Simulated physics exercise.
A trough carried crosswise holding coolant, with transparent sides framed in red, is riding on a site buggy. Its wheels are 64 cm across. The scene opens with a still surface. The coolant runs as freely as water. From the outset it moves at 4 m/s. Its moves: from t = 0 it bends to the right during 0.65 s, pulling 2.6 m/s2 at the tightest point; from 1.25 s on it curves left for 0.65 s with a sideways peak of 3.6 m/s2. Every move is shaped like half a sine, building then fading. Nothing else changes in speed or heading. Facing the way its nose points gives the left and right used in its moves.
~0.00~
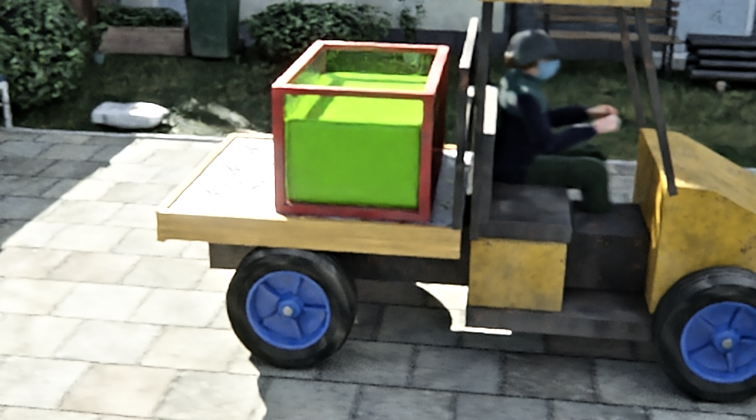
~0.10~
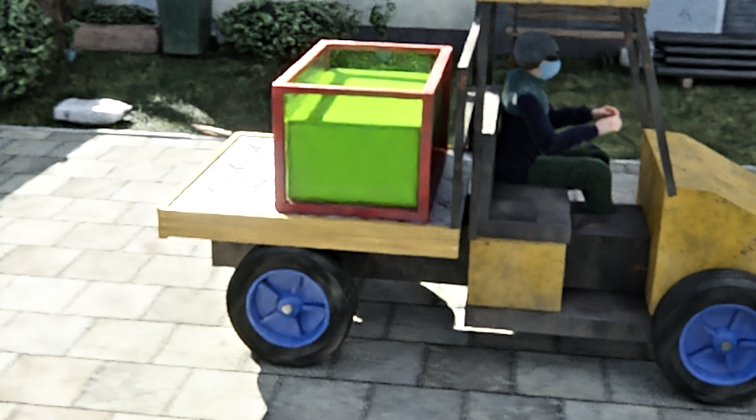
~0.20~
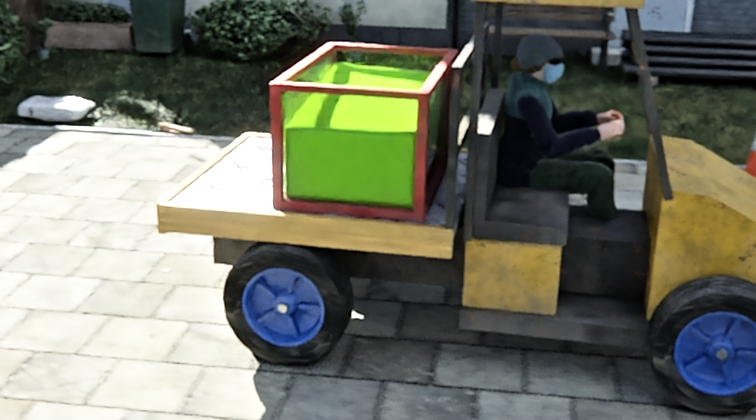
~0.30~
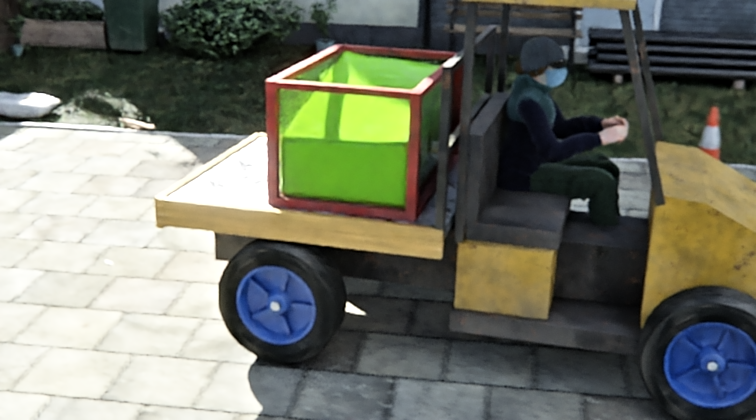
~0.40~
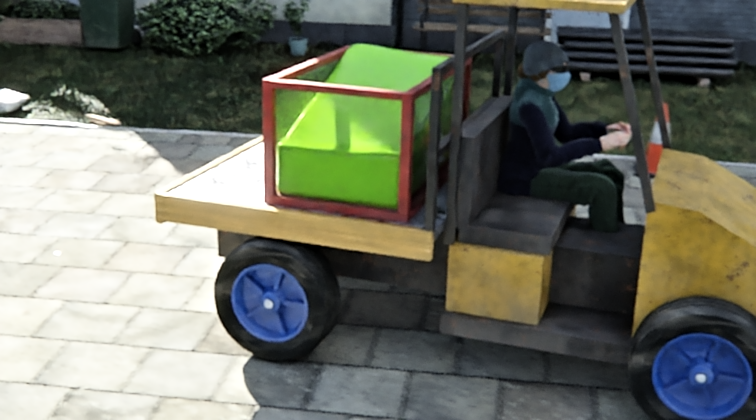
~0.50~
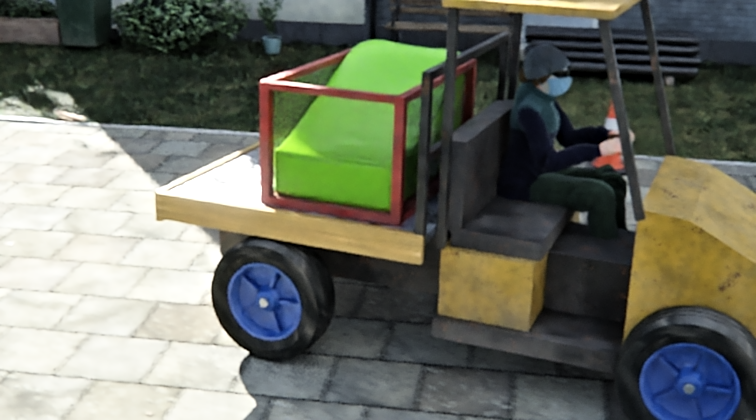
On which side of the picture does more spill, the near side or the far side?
Looks like it heads our way.
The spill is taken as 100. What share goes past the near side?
60%.
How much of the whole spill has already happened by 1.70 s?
60 %.
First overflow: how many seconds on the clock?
The first spill happens at roughly 0.8 s.
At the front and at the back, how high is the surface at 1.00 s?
Front 48 cm, back 42 cm.
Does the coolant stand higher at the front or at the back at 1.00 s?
Forward.
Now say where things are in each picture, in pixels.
The surface is at (408, 120) by the front wall; at (304, 115) by the back wall; it shows no tilt against the walls; the front is on the right, levels are read along the near wall; a wheel hub at (286, 314), in the first picture.
The surface is at (408, 120) by the front wall; at (304, 113) by the back wall; it shows no tilt against the walls, in the second picture.
The surface is at (405, 123) by the front wall; at (303, 125) by the back wall; it climbs 5° towards the far side, in the third picture.
The surface is at (399, 135) by the front wall; at (299, 130) by the back wall; it climbs 12° towards the far side, in the fourth picture.
The surface is at (393, 148) by the front wall; at (297, 141) by the back wall; it climbs 19° towards the far side, in the fifth picture.
The surface is at (387, 158) by the front wall; at (294, 145) by the back wall; it climbs 23° towards the far side; a wheel hub at (260, 305), in the sixth picture.
By 1.00 s the surface is 47 cm up at the front and 42 cm at the back; 2 per cent is out, over the far side.
By 1.70 s the surface is 38 cm up at the front and 37 cm at the back; 3 per cent is out, over the far side and the near side, a little elsewhere.
By 2.40 s the surface is 36 cm up at the front and 45 cm at the back; 3 per cent is out, over the near side and the far side, a little elsewhere.
By 4.89 s 5 per cent is out, over the near side and the far side, a little elsewhere; the far side has passed 1 per cent and the near side 3.
